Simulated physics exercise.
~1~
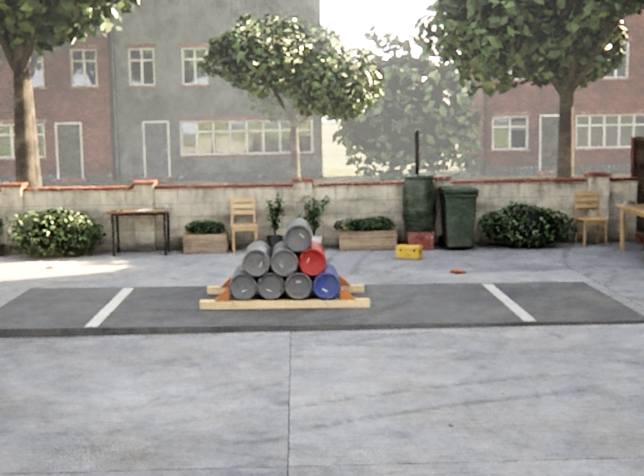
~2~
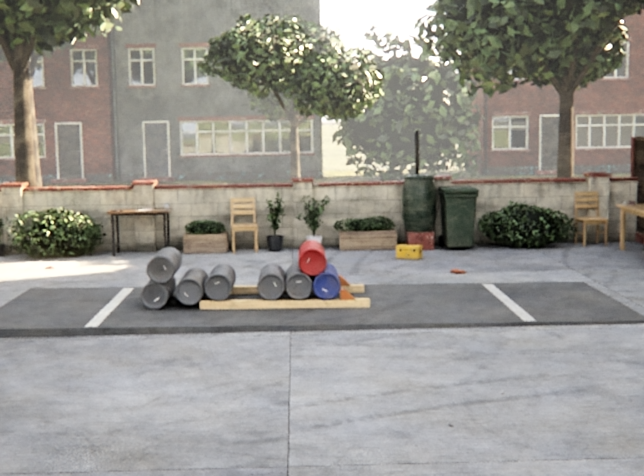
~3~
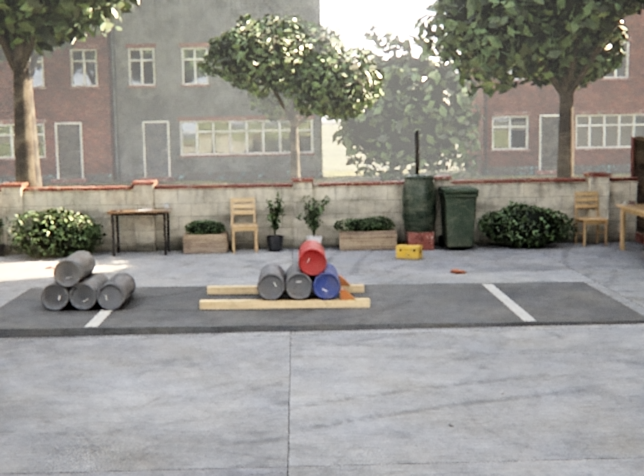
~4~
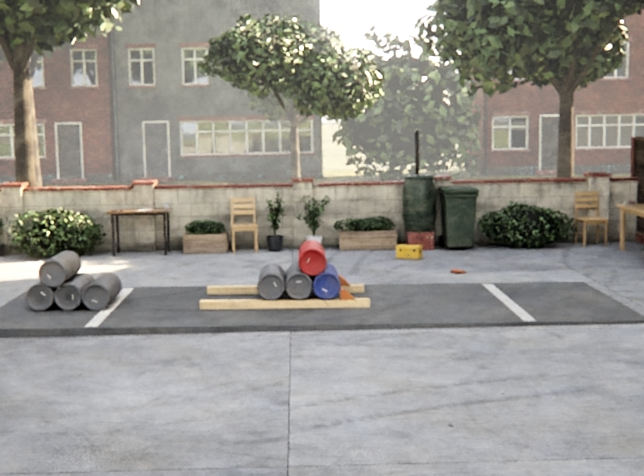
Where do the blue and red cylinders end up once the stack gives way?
Both stay with the wooden bearers, the blue one lying on them and the red one resting on top of its neighbours there.
A pyramid of grey cylinders, with one red and one blue at its right side, sits end-on on wooden bearers across a dark pad in a paved yard, seen from a fixed view in front. Behind are a low wall, trees, chairs, bins and brick buildings. The left wedge comes away, and the left part of the stack spills off and rolls left, one grey cylinder riding on others. Four grey ones cross the left white line and end bunched beyond it. Red stays perched above blue and two greys on the bearers, beside the remaining orange wedge.
